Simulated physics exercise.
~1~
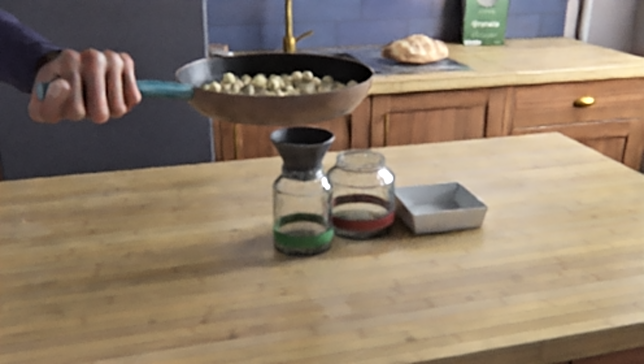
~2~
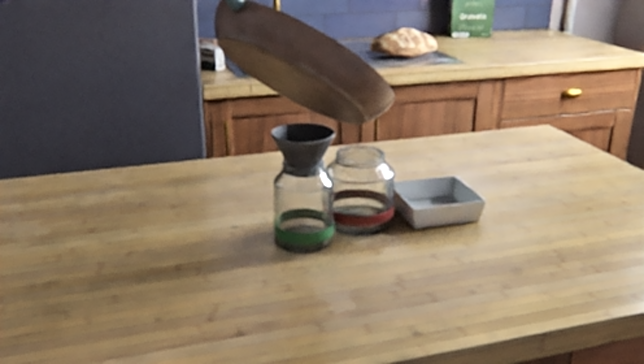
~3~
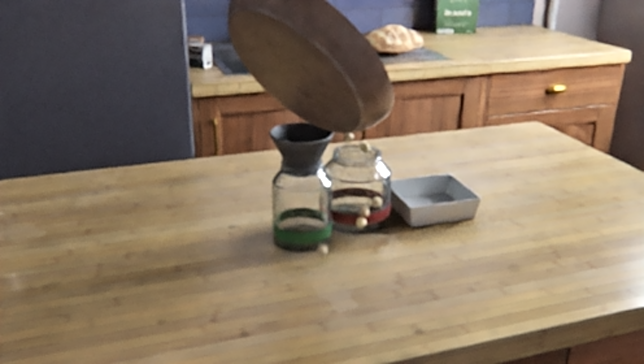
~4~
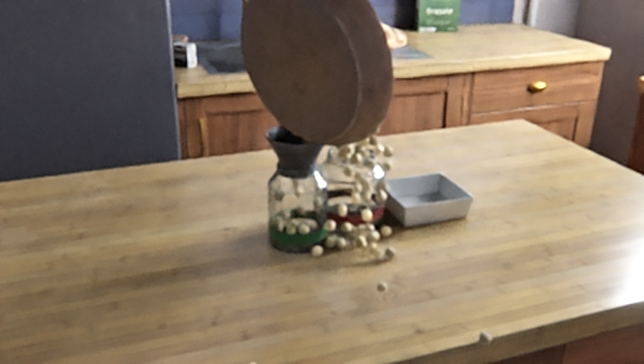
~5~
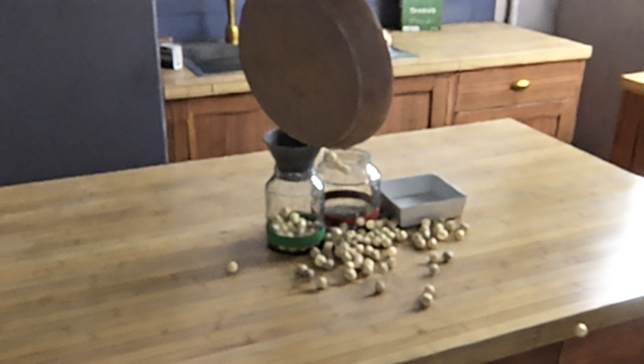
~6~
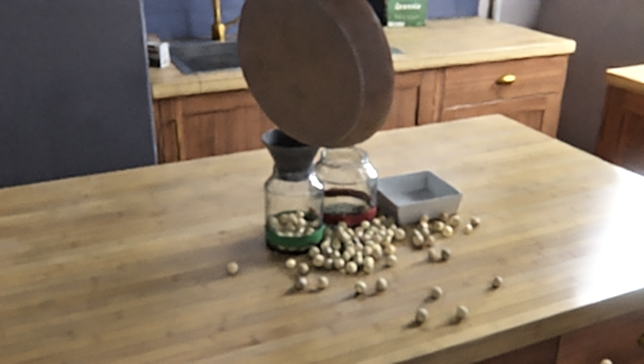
On a wooden kitchen table, a hand tips a pan of round nuts over a green-banded jar fitted with a funnel; some drop into the jar, but most spill across the tabletop around the red-banded jar and white tin, a few rolling toward the edge.
